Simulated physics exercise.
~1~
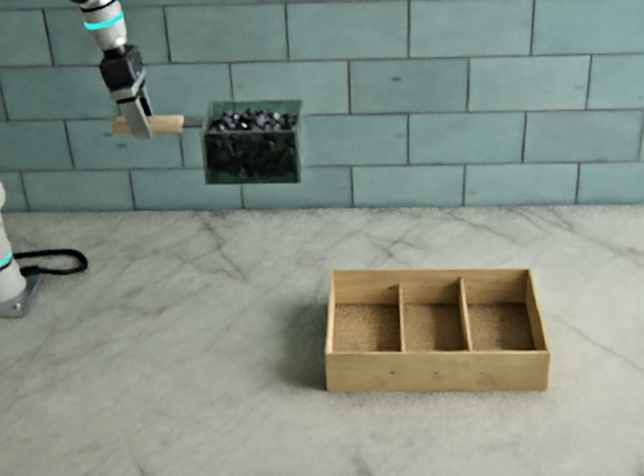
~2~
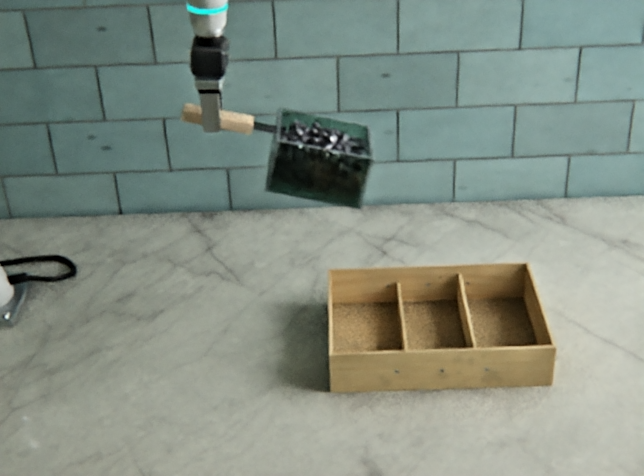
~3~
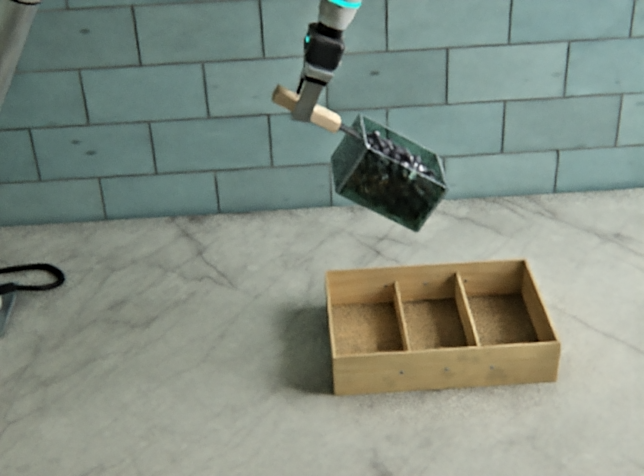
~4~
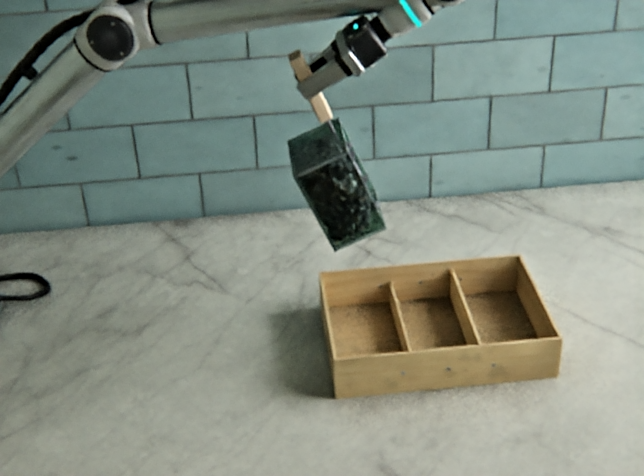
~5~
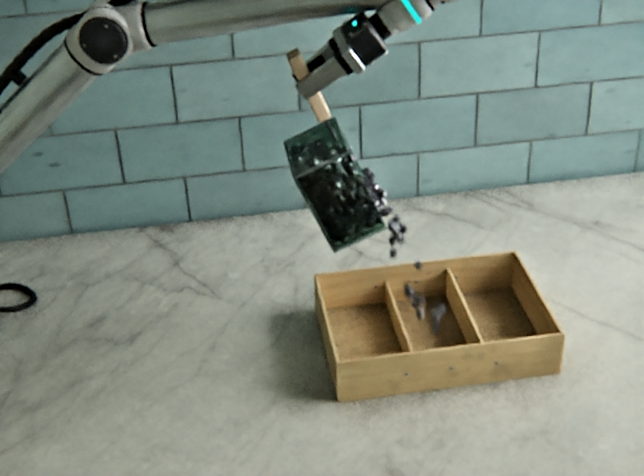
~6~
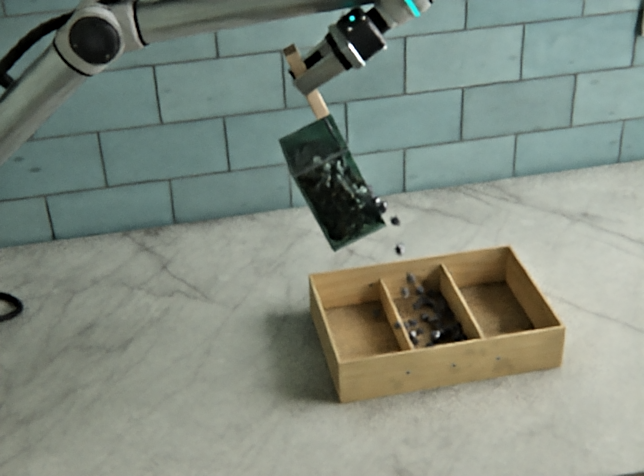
In the video, a robot arm carries a dark translucent box of small dark pebbles rightward over a three-part wooden crate on a marble surface, then tips it steeply, spilling some pebbles into the middle section while many remain in the tilted box.
